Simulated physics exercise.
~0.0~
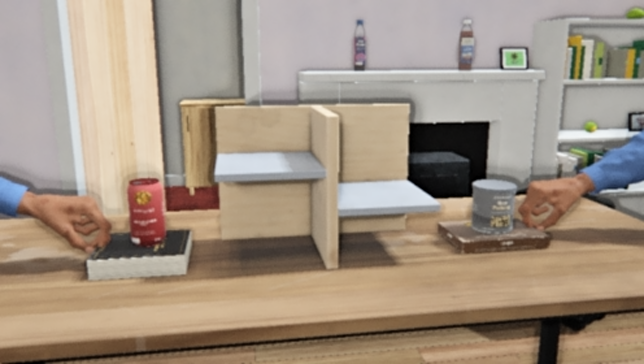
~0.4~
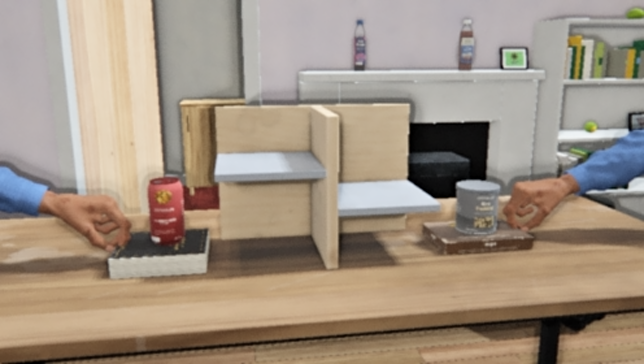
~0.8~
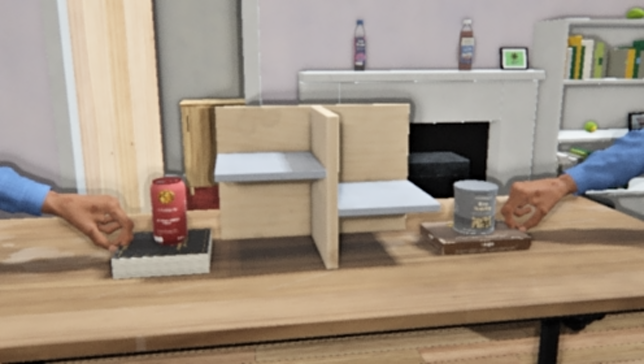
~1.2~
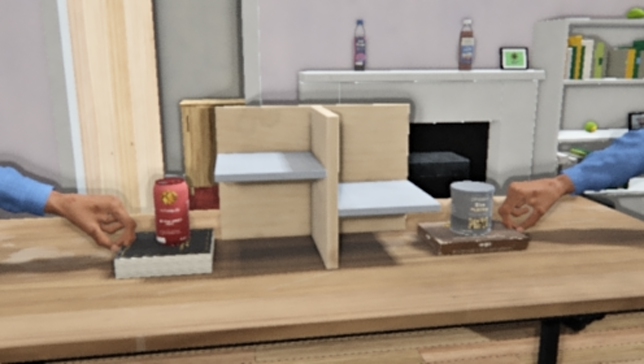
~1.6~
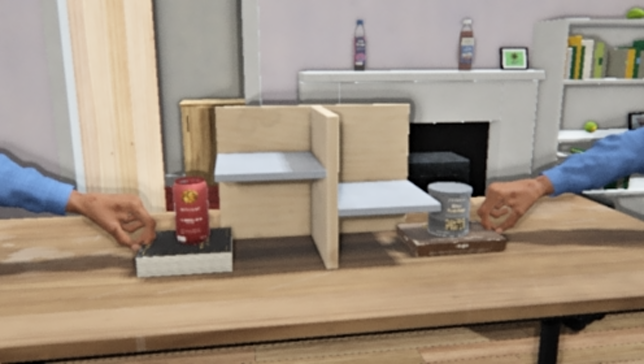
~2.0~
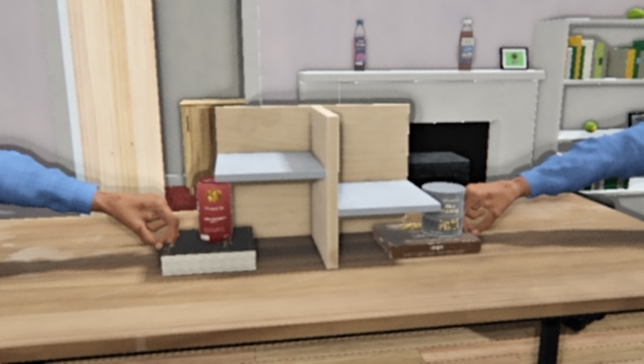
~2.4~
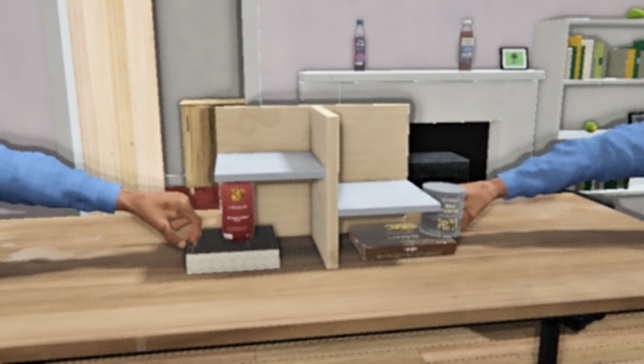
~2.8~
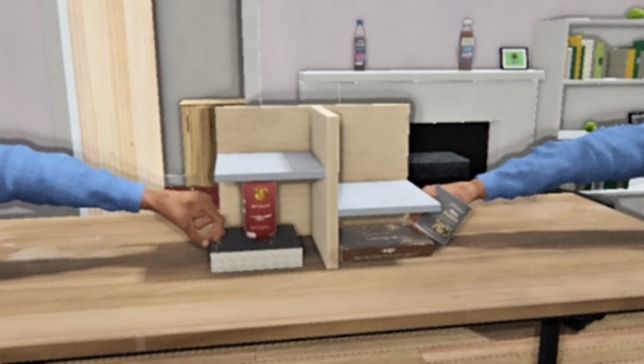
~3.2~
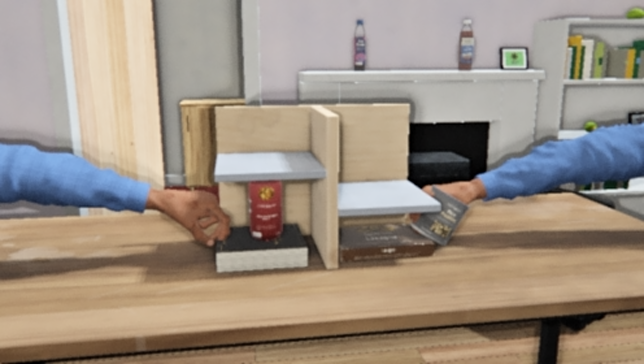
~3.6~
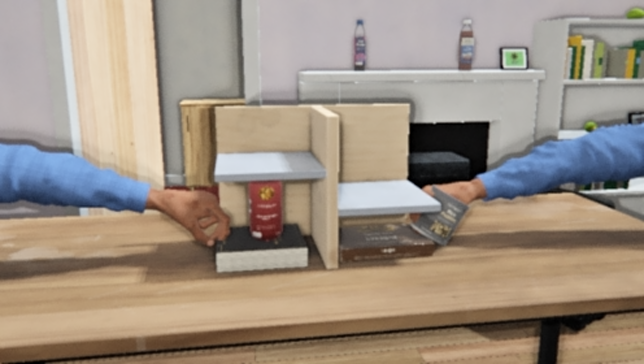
In a living room, a still camera looks straight across a wooden table at a divider with a pale shelf on each side, the left one higher. A hand at left holds a black book carrying an upright red can, and a hand at right holds a brown packet carrying a grey tin. Both hands slide their loads inward. The red can rides beneath the left shelf, while the grey tin meets the lower right shelf and slips back as the packet continues under. Finally the can stands clear below its shelf, and the tin leans tilted at the packet's outer end.
